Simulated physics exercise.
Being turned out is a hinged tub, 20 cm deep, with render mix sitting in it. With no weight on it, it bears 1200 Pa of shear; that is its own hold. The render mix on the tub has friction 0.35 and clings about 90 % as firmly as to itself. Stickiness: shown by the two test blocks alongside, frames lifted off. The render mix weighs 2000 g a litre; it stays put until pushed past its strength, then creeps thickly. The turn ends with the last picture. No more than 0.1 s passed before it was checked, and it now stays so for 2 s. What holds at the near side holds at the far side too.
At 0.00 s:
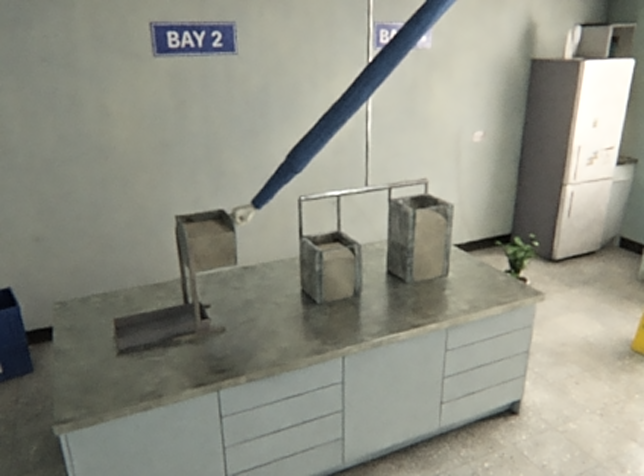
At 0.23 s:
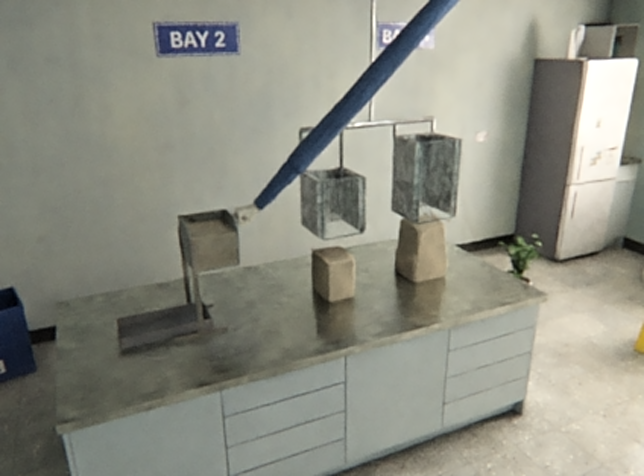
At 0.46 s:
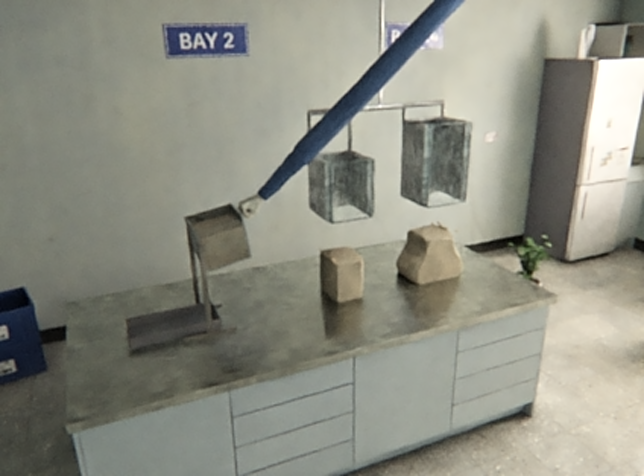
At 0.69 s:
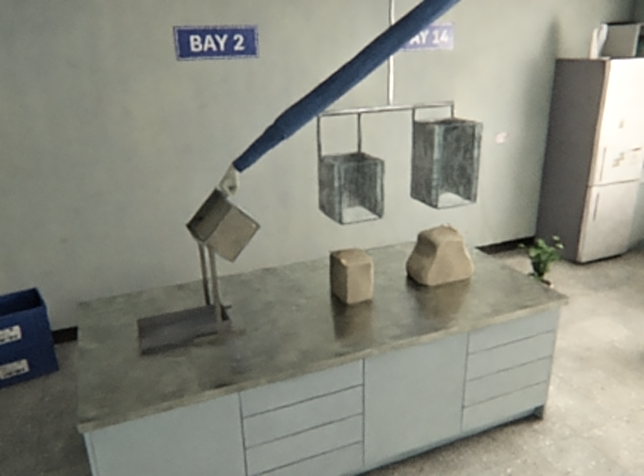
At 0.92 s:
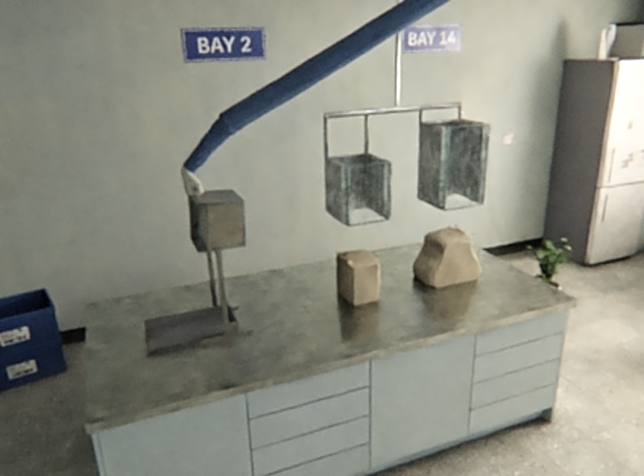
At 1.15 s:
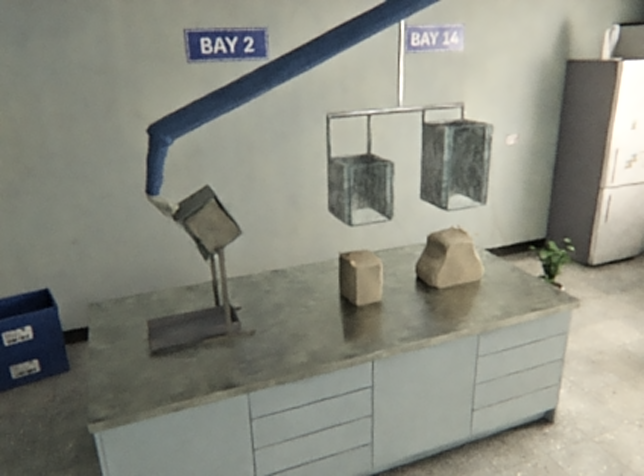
Moulds lift off two blocks, the taller slumps, and a blue arm tips a tub leftward.
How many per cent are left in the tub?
About 9 %.
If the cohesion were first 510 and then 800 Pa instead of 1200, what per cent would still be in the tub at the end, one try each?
It'd be some 0 percent the first time and some 7 percent the second.
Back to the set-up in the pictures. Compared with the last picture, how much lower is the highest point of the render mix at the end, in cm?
About 13 cm.
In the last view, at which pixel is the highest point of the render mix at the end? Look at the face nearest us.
Close to pixel (234, 228).
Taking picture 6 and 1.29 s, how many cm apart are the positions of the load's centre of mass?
Around 5 cm.
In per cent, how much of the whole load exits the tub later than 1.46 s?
Close to 25 % of the whole load.
After 1.29 s, the tub is at 119 degrees and holds 94 %.
After 1.46 s, the tub is at 119 degrees and holds 36 %.
After 1.63 s, the tub is at 119 degrees and holds 9 %.
After 1.80 s, the tub is at 119 degrees and holds 9 %.
After 3.15 s, at the end, the tub is at 119 degrees and holds 9 %.
